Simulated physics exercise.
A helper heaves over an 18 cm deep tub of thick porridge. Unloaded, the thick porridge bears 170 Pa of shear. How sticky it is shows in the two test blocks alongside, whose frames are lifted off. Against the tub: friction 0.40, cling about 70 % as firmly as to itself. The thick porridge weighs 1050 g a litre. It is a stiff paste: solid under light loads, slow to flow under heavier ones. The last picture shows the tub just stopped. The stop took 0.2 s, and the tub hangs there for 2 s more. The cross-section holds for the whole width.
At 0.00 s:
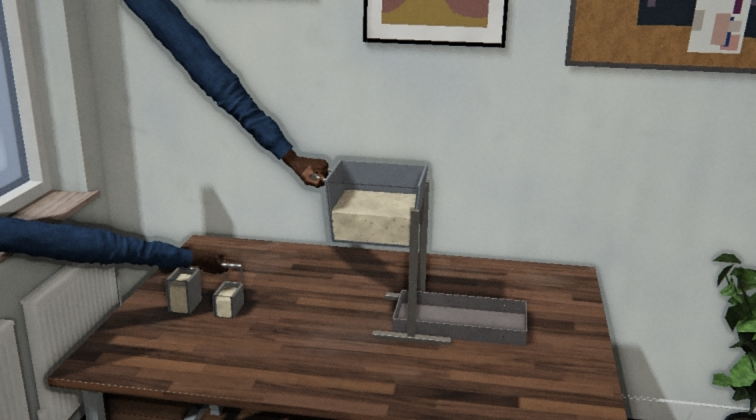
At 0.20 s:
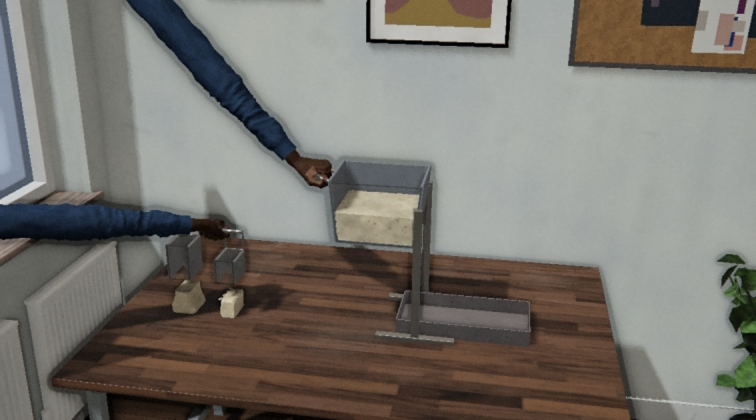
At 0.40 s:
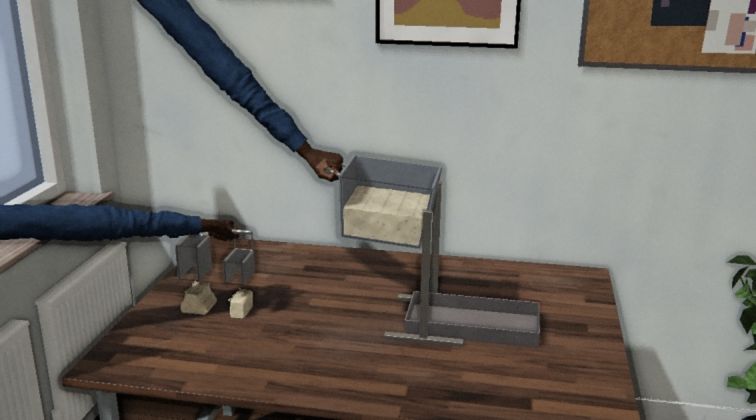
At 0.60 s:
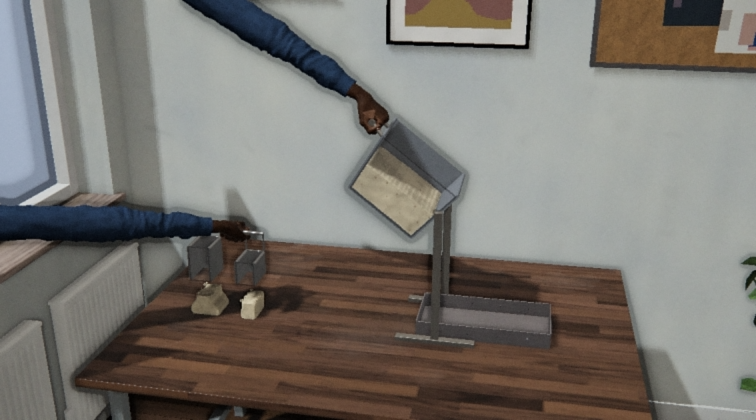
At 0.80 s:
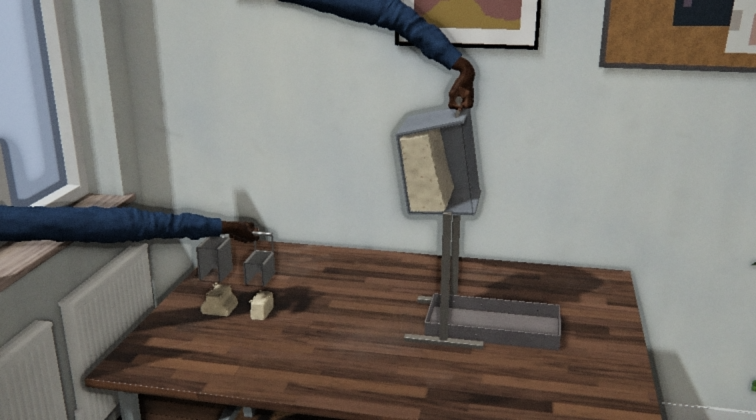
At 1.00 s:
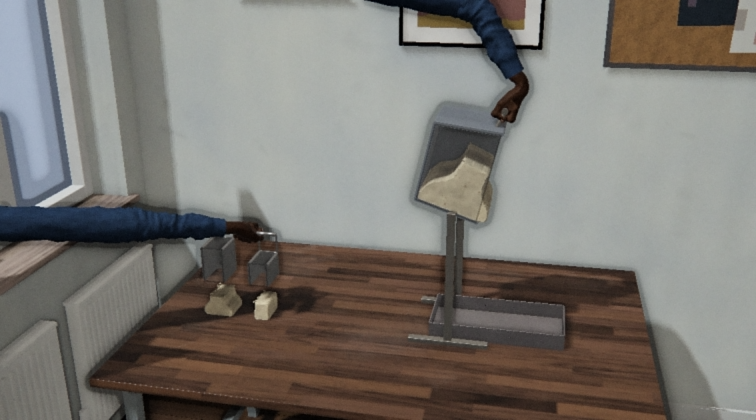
A blue-sleeved arm tilts a grey tub clockwise and the pale porridge inside it shifts.
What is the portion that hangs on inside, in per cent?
It comes to some 0 %.
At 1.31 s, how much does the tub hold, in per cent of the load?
About 25 %.
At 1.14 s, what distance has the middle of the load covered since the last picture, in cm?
Some 12 cm.
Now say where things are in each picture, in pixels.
Handle-side rim at (328, 181), tilt 0 degrees; highest point of the thick porridge at (371, 214); test blocks 9.7 cm, 6.3 cm high (left to right), in the first frame.
Handle-side rim at (331, 182), tilt 0 degrees; highest point of the thick porridge at (374, 215); test blocks 8.0 cm, 6.1 cm high (left to right), in the second frame.
Handle-side rim at (342, 176), tilt 4 degrees; highest point of the thick porridge at (348, 208); test blocks 7.3 cm, 6.1 cm high (left to right), in the third frame.
Handle-side rim at (385, 137), tilt 38 degrees; highest point of the thick porridge at (370, 167); test blocks 7.1 cm, 6.0 cm high (left to right), in the fourth frame.
Handle-side rim at (463, 124), tilt 81 degrees; highest point of the thick porridge at (425, 136); test blocks 7.1 cm, 6.0 cm high (left to right), in the fifth frame.
Handle-side rim at (502, 136), tilt 103 degrees; highest point of the thick porridge at (463, 163); test blocks 7.1 cm, 6.0 cm high (left to right), in the sixth frame.
By 1.14 s, the tub is at 103 degrees and holds 41 %.
By 1.31 s, the tub is at 103 degrees and holds 27 %.
By 1.48 s, the tub is at 103 degrees and holds 17 %.
By 1.65 s, the tub is at 103 degrees and holds 9 %.
By 3.00 s, at the end, the tub is at 103 degrees and holds 0 %.
